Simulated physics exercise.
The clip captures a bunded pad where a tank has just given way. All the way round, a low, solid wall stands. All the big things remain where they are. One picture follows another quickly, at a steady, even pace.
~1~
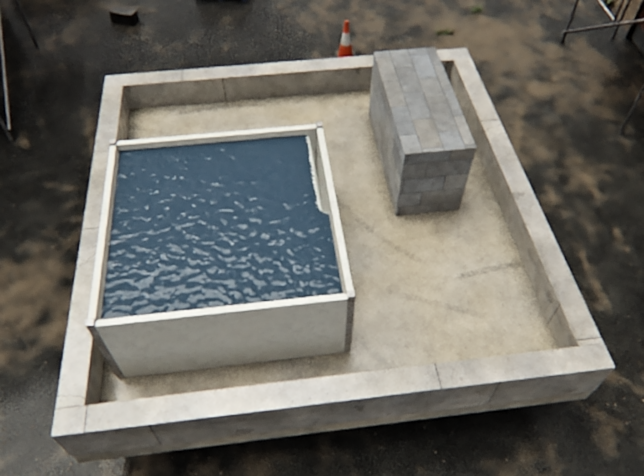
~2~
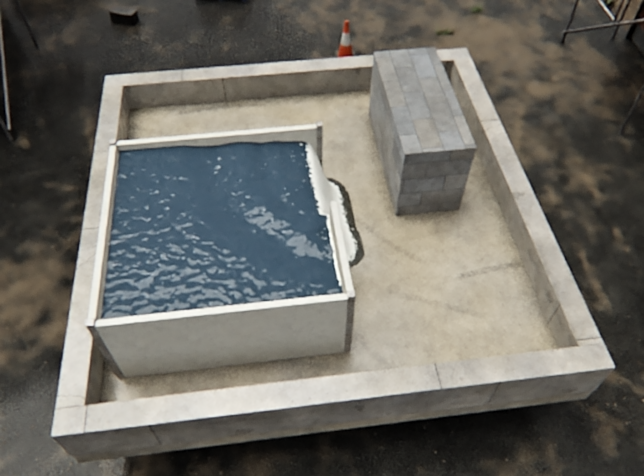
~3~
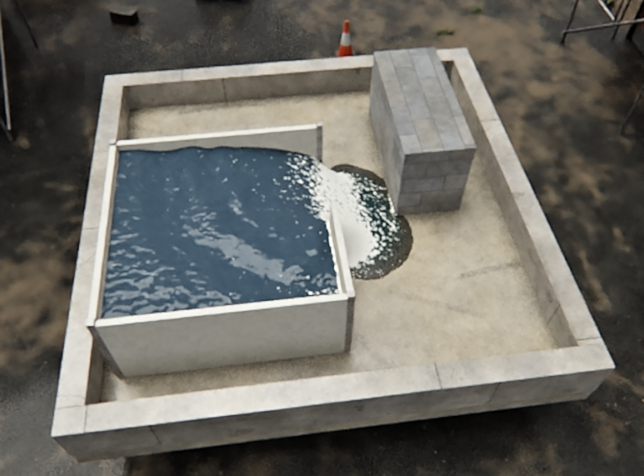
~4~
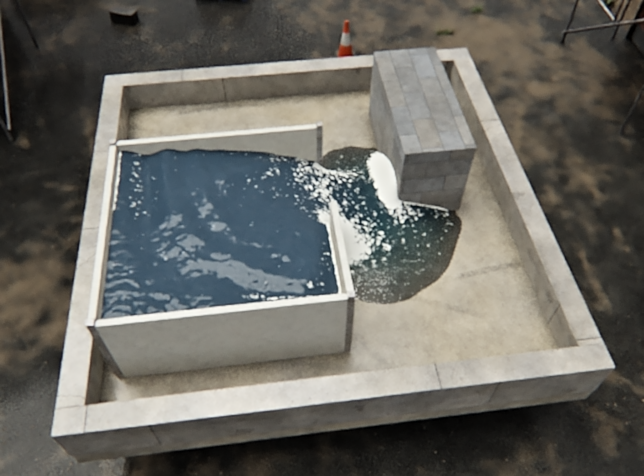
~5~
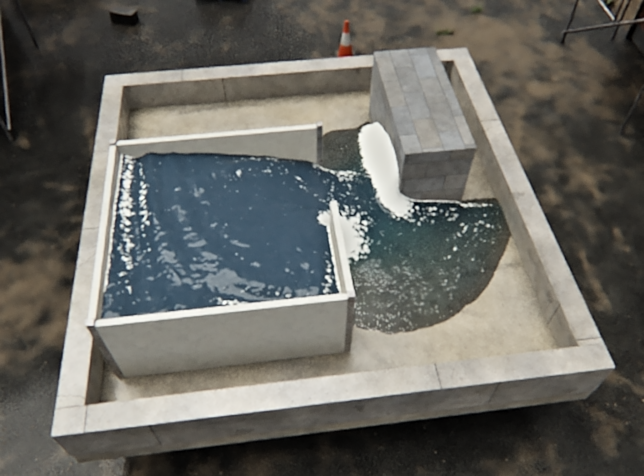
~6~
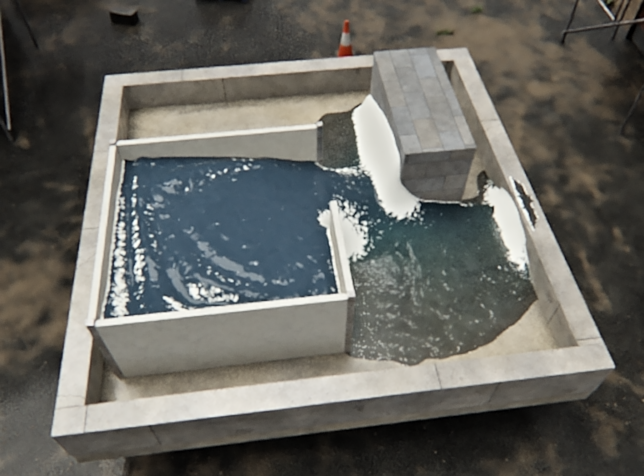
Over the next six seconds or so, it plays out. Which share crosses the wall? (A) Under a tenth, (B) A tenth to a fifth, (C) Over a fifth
Under a tenth.
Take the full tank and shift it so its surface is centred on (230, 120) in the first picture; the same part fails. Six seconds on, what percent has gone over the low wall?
Near 6 in a hundred.
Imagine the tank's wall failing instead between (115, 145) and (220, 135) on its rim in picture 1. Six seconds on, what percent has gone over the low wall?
Roughly 12 %.
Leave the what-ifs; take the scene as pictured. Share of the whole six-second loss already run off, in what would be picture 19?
Working it through, I arrive at 75 per cent.
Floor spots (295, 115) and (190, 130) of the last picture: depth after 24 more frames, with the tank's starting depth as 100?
Estimate, in order: 18 and 10 percent.
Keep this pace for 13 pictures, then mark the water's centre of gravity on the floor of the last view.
That puts it at around (310, 235).
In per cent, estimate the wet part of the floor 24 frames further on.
Around 100 percent.
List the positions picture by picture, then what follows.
The first frame shows the tank at (221, 217) is whole and still.
In the second frame, the front is at a hidden place, out from the gap at (323, 207).
In the third frame, the front is at (401, 252), out from the gap at (323, 207).
In the fourth frame, the front is at (452, 225), out from the gap at (323, 209).
In the fifth frame, water pours out at (323, 209) and has run to (506, 224).
In the sixth frame, the front is at (533, 290), out from the gap at (323, 208).
A moment on, water covers 35 % of the floor; the low wall has let 0 % over.
Next, water covers 45 % of the floor; the low wall has let 0 % over.
Then, water covers 70 % of the floor; the low wall has let 3 % over.
Later, water covers 75 % of the floor; the low wall has let 4 % over.
In the end, water covers 75 % of the floor; the low wall has let 4 % over.
